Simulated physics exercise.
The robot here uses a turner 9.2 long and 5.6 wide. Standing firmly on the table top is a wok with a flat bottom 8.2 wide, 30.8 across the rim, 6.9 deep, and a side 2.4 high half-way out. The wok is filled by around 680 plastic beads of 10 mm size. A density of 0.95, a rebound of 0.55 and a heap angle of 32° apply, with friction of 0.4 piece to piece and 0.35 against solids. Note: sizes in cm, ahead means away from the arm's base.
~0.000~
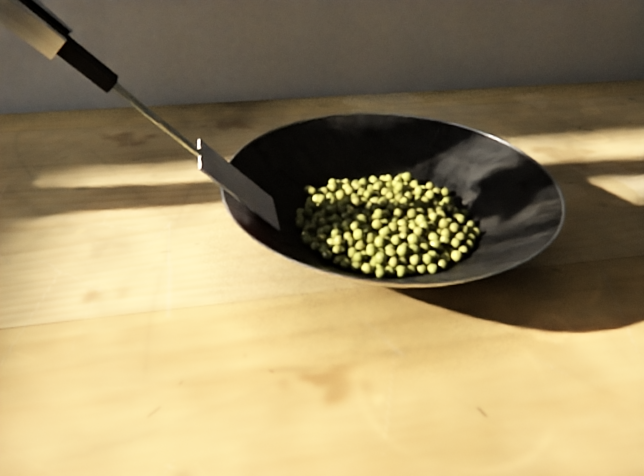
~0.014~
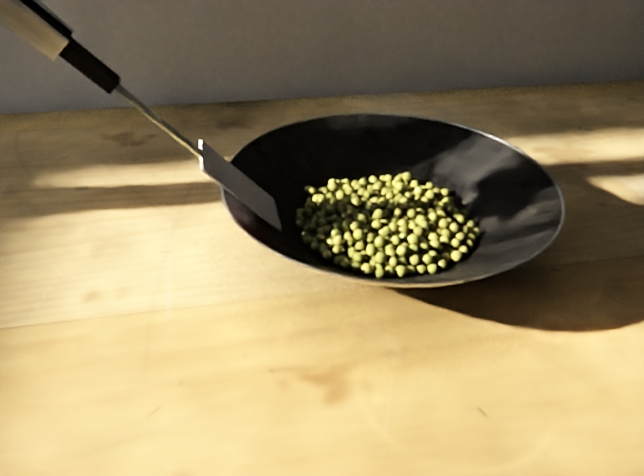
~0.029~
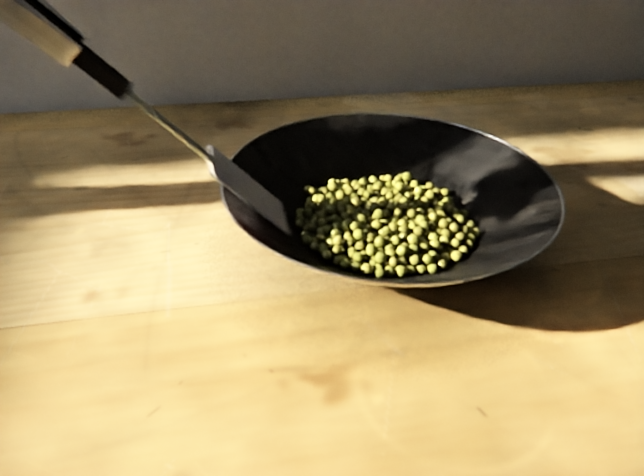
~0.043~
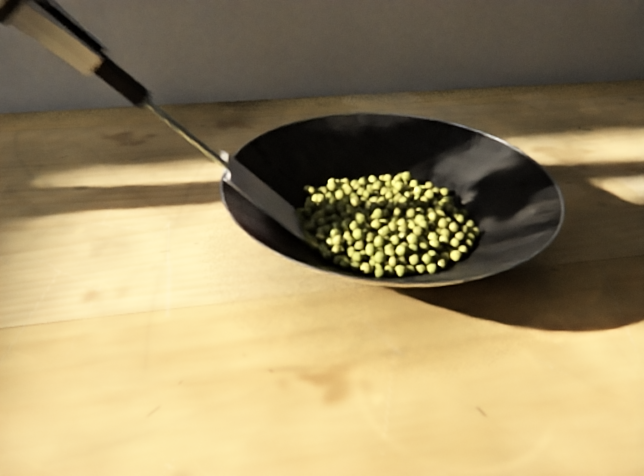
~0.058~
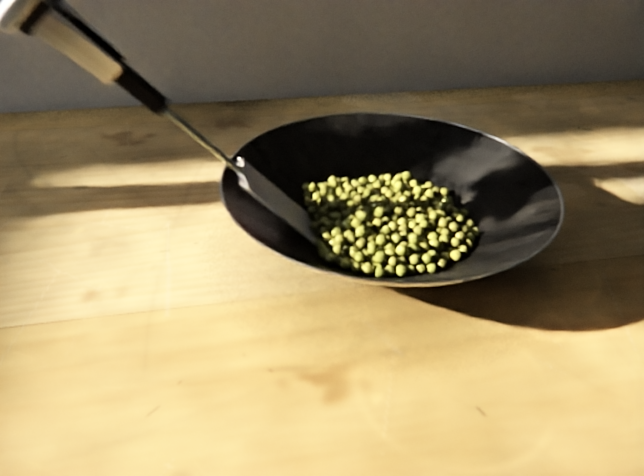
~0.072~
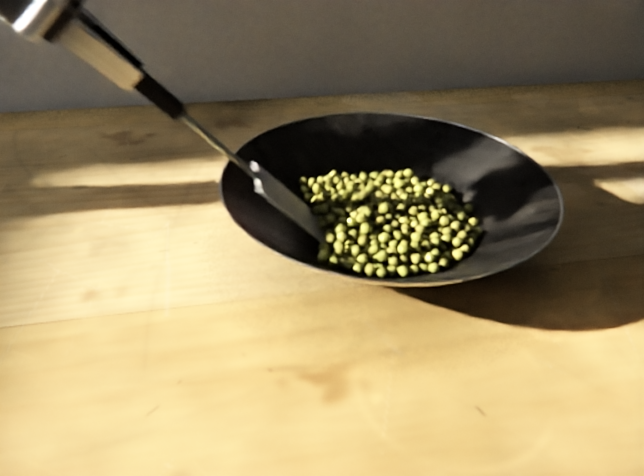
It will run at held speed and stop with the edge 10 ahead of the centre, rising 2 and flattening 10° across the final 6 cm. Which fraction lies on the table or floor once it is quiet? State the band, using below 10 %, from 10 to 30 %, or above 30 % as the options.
It falls from 10 to 30 %.
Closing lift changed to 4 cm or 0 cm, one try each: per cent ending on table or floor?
15 and 10 %.
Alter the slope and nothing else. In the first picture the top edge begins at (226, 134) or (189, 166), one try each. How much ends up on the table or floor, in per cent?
Around 20 per cent, then around 20 per cent.
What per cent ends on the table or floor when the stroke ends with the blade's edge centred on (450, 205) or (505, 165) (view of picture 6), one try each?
Respectively some 0 and 20 percent end on the table or floor.
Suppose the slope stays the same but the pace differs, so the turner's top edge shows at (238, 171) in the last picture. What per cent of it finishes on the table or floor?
My guess is around 10 percent.
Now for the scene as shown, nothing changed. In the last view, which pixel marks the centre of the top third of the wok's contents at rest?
Somewhere around (459, 203) in the last picture.
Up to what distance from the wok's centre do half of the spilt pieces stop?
About 34 cm out from the centre.
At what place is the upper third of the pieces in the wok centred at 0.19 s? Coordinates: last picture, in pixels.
Centre: Approx. (445, 192) in the last view.
After 0.13 s, sloping 47°, highest piece 7 above the table; 683 in the wok.
After 0.19 s, sloping 45°, highest piece 7 above the table; 683 in the wok.
After 0.42 s, sloping 37°, highest piece 8 above the table; 561 in the wok, 70 on the table or floor, 52 on the blade or in flight.
After 1.47 s, sloping 37°, highest piece 6 above the table; 561 in the wok, 122 on the table or floor.
In the end, 561 in the wok, 122 on the table or floor. That is 18 % on the table or floor.
